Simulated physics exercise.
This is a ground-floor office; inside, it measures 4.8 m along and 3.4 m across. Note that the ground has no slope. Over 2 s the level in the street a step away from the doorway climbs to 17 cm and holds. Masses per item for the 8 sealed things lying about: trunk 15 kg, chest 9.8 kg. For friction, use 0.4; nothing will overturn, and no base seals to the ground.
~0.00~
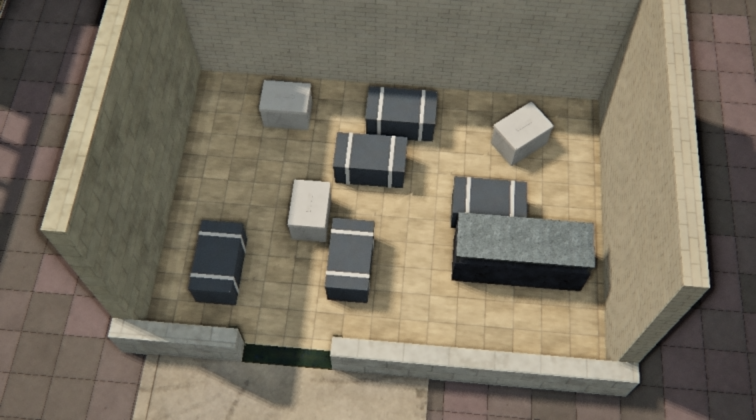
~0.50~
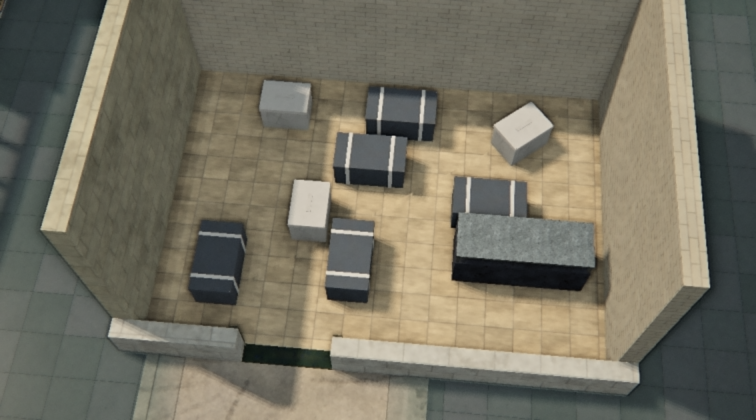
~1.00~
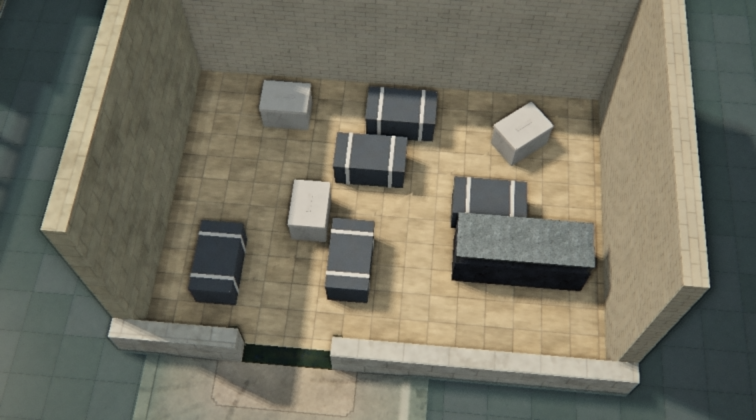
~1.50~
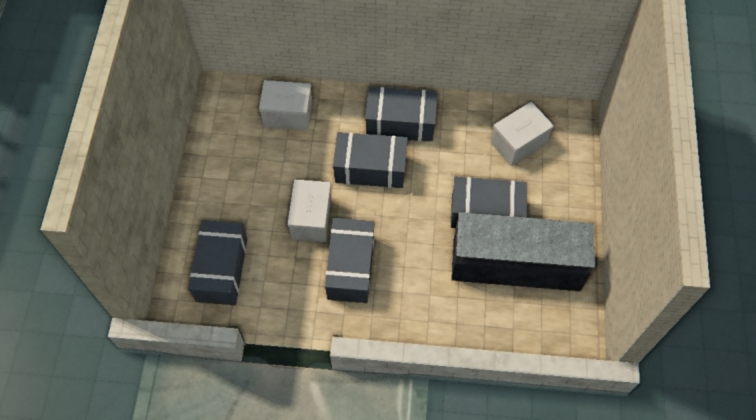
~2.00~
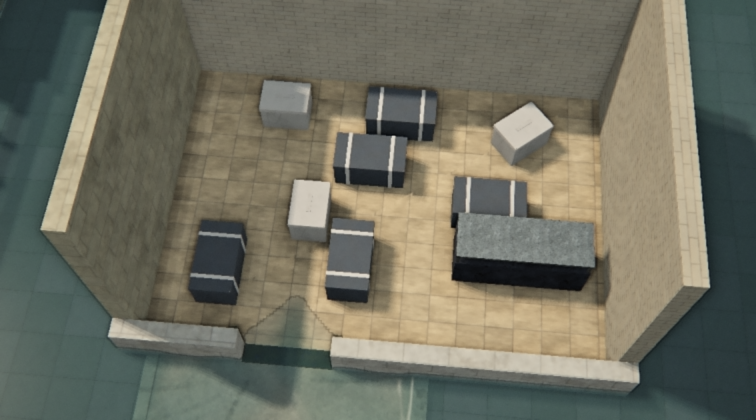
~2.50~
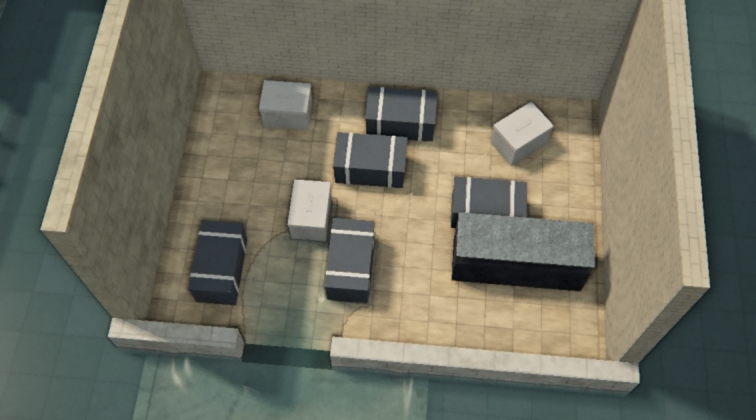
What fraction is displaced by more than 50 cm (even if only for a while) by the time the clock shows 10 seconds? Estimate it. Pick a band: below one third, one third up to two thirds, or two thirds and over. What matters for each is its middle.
The share is two thirds and over.
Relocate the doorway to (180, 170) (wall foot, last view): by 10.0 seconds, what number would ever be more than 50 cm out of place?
Count: 7.
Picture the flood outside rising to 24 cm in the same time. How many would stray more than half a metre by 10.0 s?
Result: 7.
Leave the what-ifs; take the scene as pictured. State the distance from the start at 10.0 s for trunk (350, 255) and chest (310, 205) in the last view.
First 200 cm, then 250 cm.
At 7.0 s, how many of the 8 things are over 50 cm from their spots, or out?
I count 3 of them.
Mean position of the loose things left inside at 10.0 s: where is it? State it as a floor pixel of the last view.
Somewhere near (467, 167).
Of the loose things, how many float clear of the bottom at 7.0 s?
Count: 3.
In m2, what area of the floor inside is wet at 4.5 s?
Near 9.0 m2 in all.
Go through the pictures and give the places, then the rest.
A trunk at (490, 197), on the bottom; a trunk at (216, 256) rests on the ground; water covers 0.0 m2; 0 of 8 have shifted, in the first frame.
A trunk at (490, 197) rests on the ground; a trunk at (216, 256), on the bottom; 0.0 m2 under water; 0 of 8 have shifted, in the second frame.
A trunk at (490, 197), on the bottom; a trunk at (216, 256) rests on the ground; water covers 0.0 m2; 0 of 8 have shifted, in the third frame.
A trunk at (490, 197), on the bottom; a trunk at (216, 256) rests on the ground; water covers 0.0 m2; 0 of 8 have shifted, in the fourth frame.
A trunk at (490, 197), on the bottom; a trunk at (216, 256) rests on the ground; 0.3 m2 under water; 0 of 8 have shifted, in the fifth frame.
A trunk at (490, 197) rests on the ground; a trunk at (216, 256) rests on the ground; water covers 1.1 m2; 0 of 8 have shifted, in the sixth frame.
After 3.5 s 1 of 8 are over 50 cm from their spots; 0 afloat.
After 4.5 s 2 of 8 are over 50 cm from their spots; 0 afloat.
After 7.0 s 3 of 8 are over 50 cm from their spots; 3 afloat.
After 10.0 s 6 of 8 are over 50 cm from their spots, and 6 have been at some point; 6 afloat.
